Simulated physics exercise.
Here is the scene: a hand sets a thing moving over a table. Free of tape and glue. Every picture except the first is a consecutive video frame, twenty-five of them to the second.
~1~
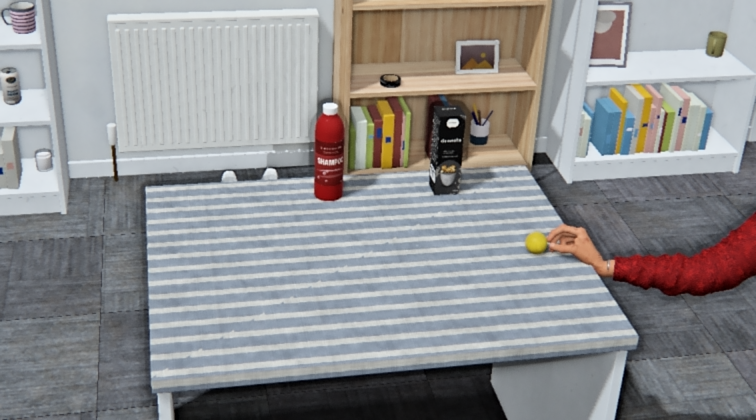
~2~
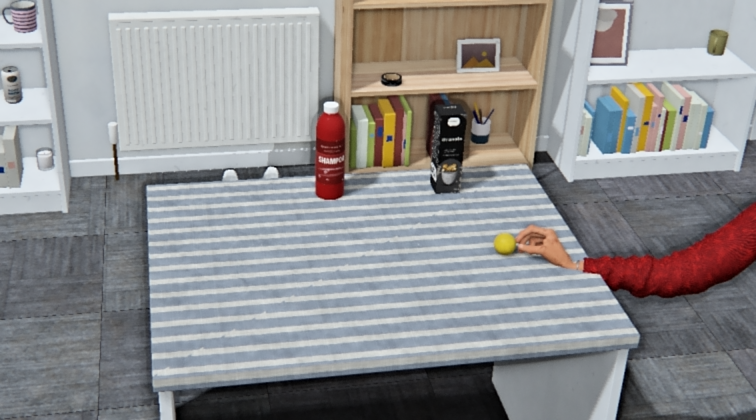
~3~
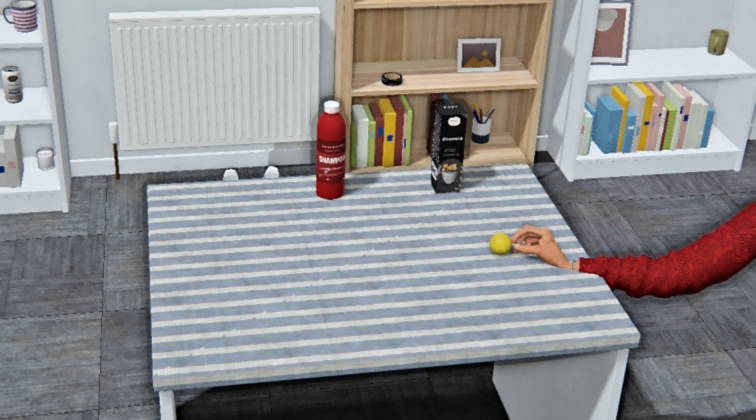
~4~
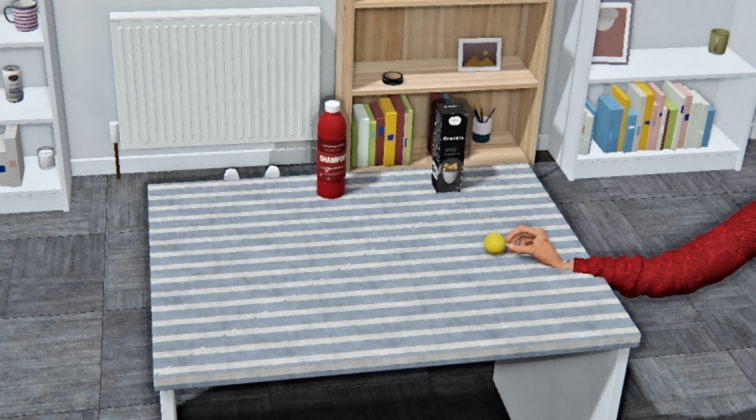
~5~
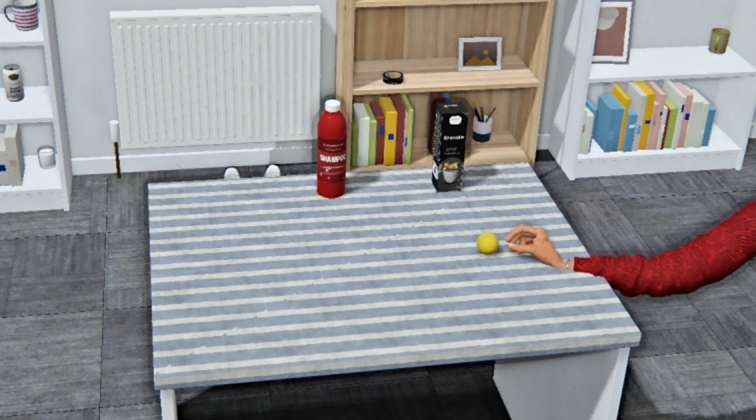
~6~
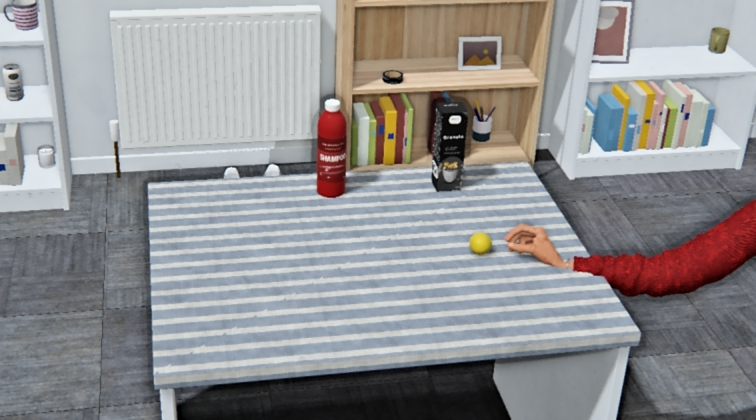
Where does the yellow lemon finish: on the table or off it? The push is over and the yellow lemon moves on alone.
On the table.
Then, 0.10 s later than the last frame, yellow lemon moved about its own width near (464, 245).
Then, 0.30 s later than the last frame, yellow lemon moved well along near (436, 247).
Then, 0.60 s later than the last frame, yellow lemon moved well along near (409, 249).
When it is over, moved from the start, yellow lemon. End places, in pixels of the last picture, yellow lemon near (399, 250).
